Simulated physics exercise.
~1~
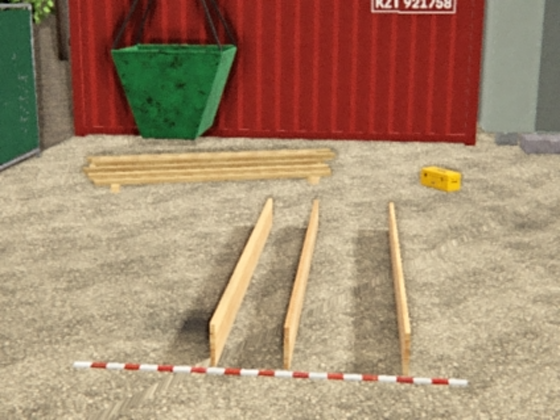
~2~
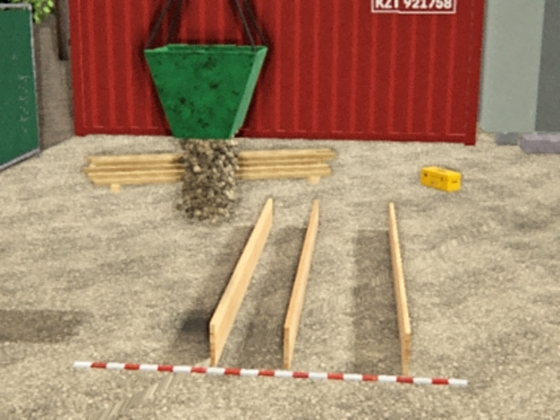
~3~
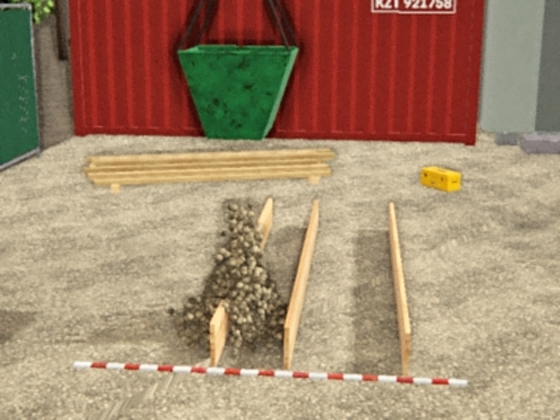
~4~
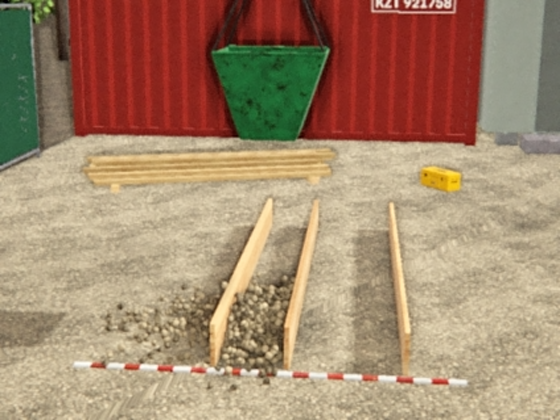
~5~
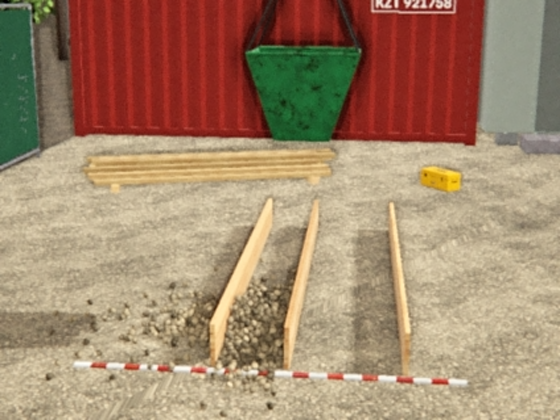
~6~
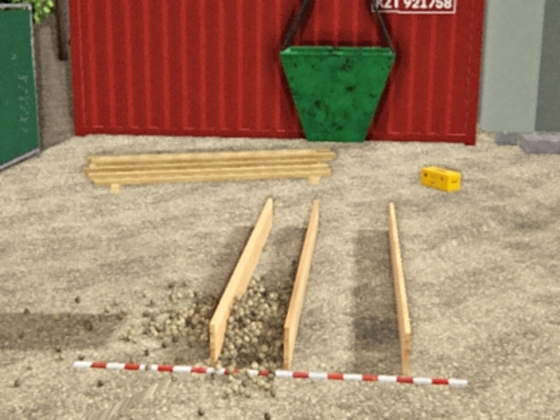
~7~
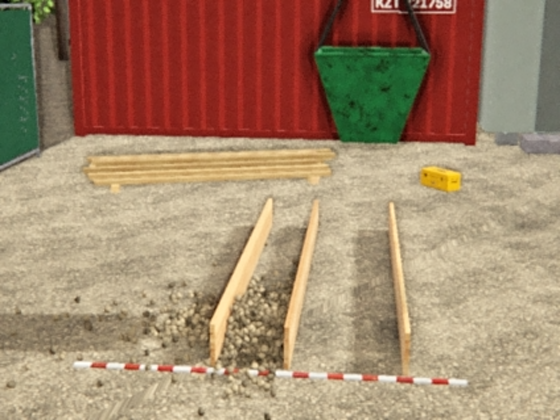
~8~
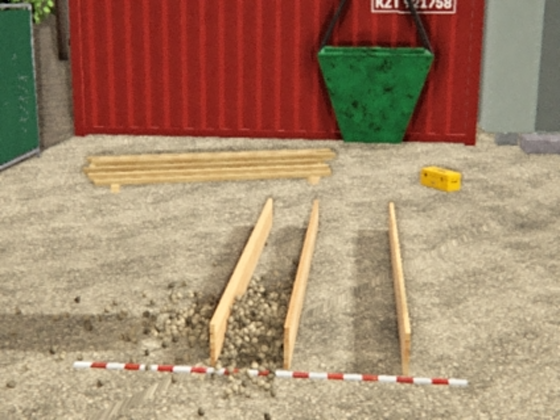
At first, a green skip hangs from dark straps before a red shipping container, above sandy ground where three upright wooden boards form two bays. The skip moves right, and a dense stream of stones drops from its underside. The stones come down over the leftmost board, some landing outside it and most falling between it and the middle board. They spread and settle into a low heap while the emptied skip continues rightwards, then comes to rest. In the end, most stones lie in the left bay, a smaller share is scattered left of the boards, and the right bay stays empty.
